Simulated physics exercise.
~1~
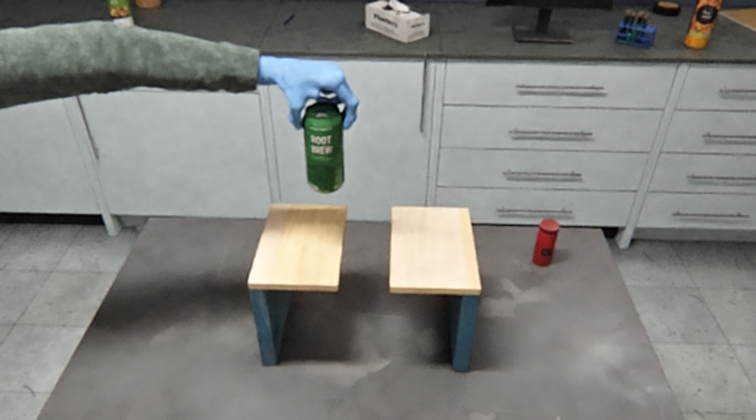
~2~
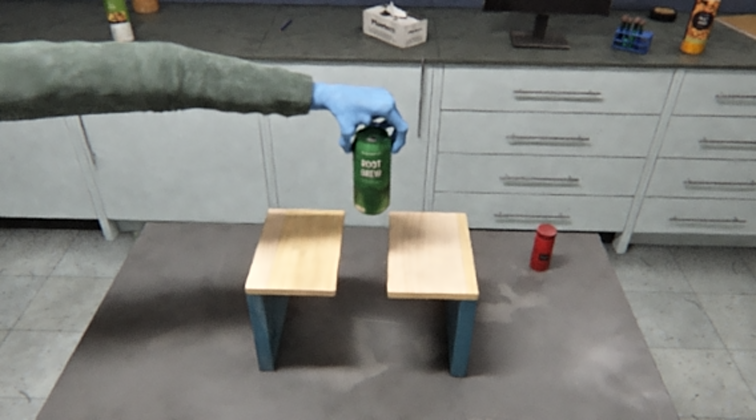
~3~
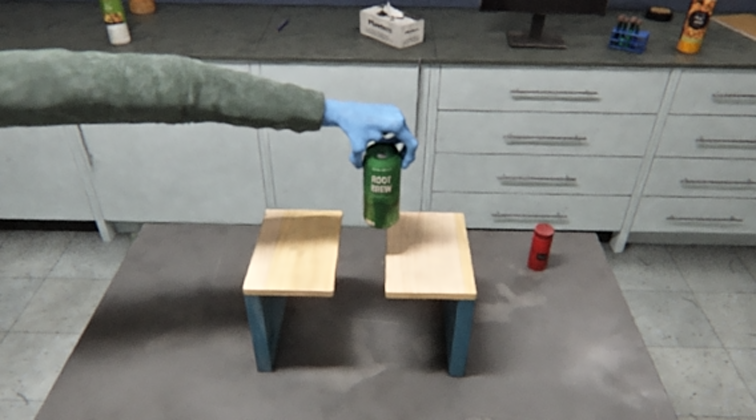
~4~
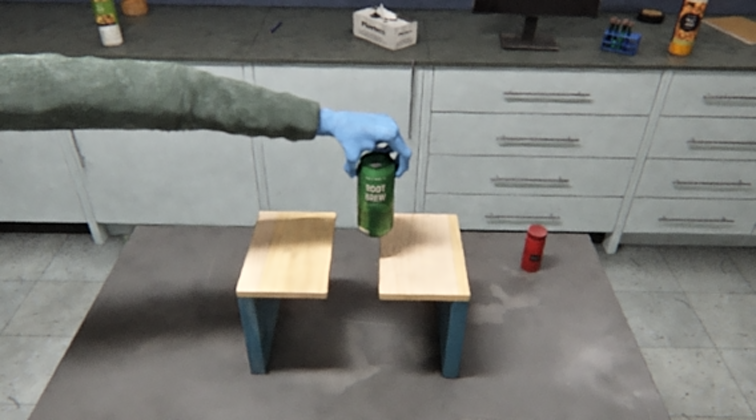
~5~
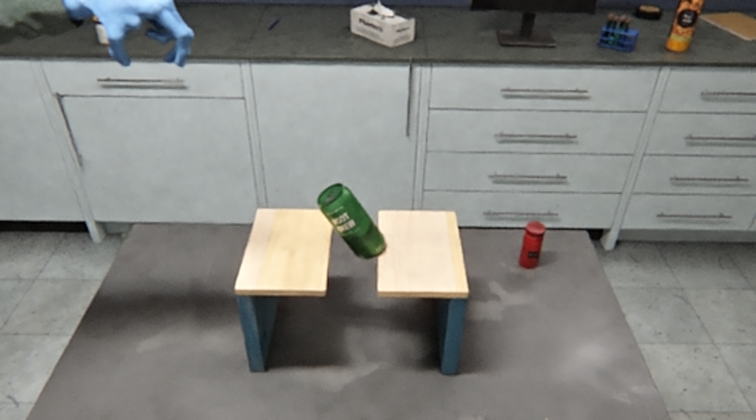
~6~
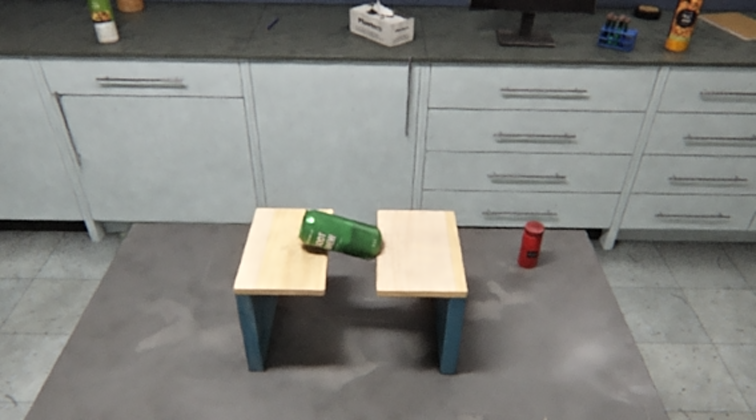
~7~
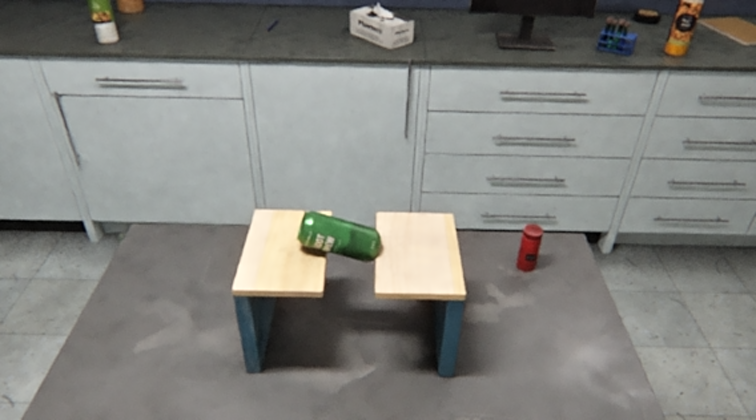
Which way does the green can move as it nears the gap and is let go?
The green can moves down, coming to rest on top of the stand across the gap.
At first, a blue-gloved hand in a green sleeve holds a green can upright above a stand with two pale wooden tops and a gap between them. The hand carries the can to the right and then lowers it toward the gap. It lets go and draws back to the left, and the can leans over to the left. The can tips onto its side and comes to rest across the gap, lodged on top of the stand. The red shaker on the right stays upright in its place throughout.
